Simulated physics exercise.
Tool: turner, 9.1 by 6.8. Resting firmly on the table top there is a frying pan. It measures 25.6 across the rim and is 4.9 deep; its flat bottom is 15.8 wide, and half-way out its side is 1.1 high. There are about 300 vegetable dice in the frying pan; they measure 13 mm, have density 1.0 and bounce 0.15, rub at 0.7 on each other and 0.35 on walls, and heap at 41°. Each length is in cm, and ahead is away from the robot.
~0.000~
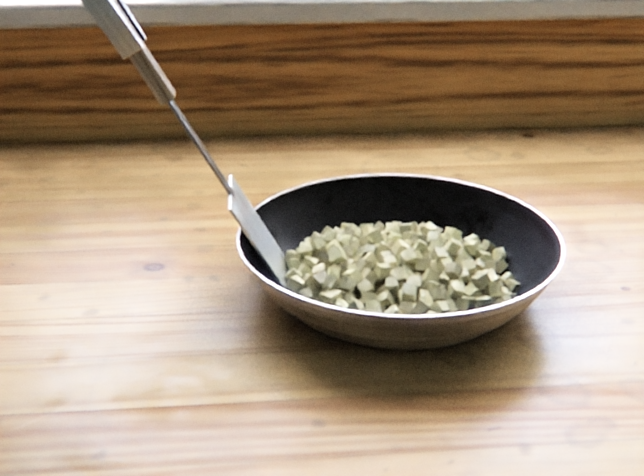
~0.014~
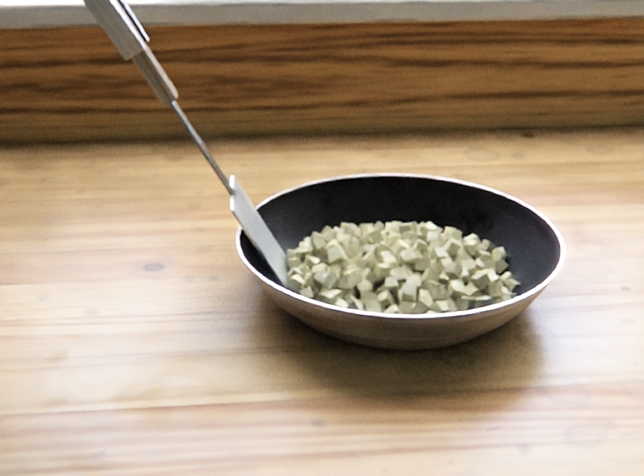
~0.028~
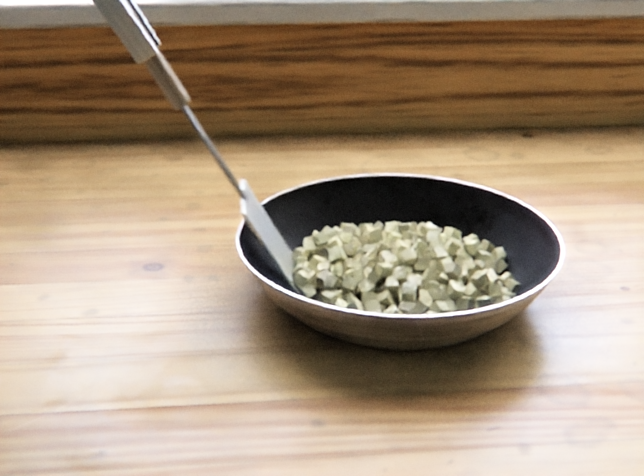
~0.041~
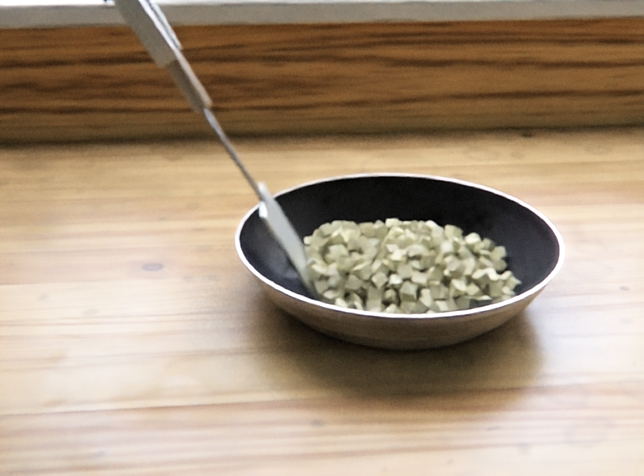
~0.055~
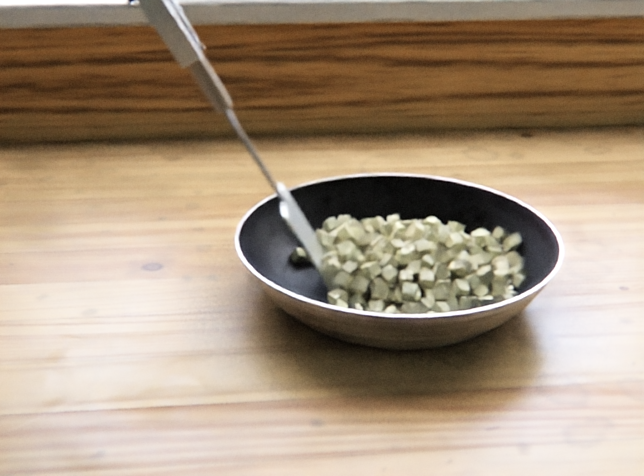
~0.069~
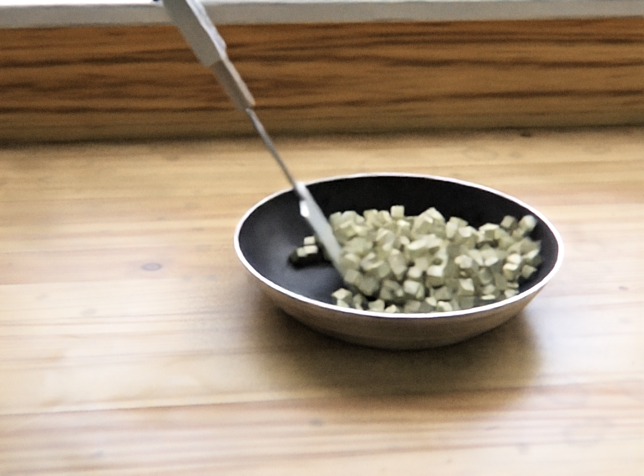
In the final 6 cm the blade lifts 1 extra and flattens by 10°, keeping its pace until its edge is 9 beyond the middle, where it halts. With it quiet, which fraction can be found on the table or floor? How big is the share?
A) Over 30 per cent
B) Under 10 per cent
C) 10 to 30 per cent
Over 30 per cent.
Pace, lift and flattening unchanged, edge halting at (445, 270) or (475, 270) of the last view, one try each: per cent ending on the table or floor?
First try roughly 10 percent, second roughly 20 percent.
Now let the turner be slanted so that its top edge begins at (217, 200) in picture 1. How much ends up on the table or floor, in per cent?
Around 30 percent ends up on the table or floor.
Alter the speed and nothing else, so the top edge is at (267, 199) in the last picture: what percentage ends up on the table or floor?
Expect about 25 per cent there.
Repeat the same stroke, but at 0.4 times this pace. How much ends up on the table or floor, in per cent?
I'd put it at about 20 per cent.
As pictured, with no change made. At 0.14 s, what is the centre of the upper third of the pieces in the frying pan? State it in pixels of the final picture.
The middle sits at approx. (493, 238).
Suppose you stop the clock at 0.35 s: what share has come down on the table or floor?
Around 20 %.
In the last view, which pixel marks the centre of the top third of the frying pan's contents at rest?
About (469, 280).
After 0.10 s, sloping 61°, highest piece 8 above the table; 304 in the frying pan, 1 on the blade or in flight.
After 0.14 s, sloping 58°, highest piece 10 above the table; 297 in the frying pan, 8 on the blade or in flight.
After 0.35 s, sloping 51°, highest piece 12 above the table; 181 in the frying pan, 60 on the table or floor, 64 on the blade or in flight.
After 1.40 s, sloping 51°, highest piece 4 above the table; 181 in the frying pan, 124 on the table or floor.
At rest, 181 in the frying pan, 124 on the table or floor. That is 41 % on the table or floor.
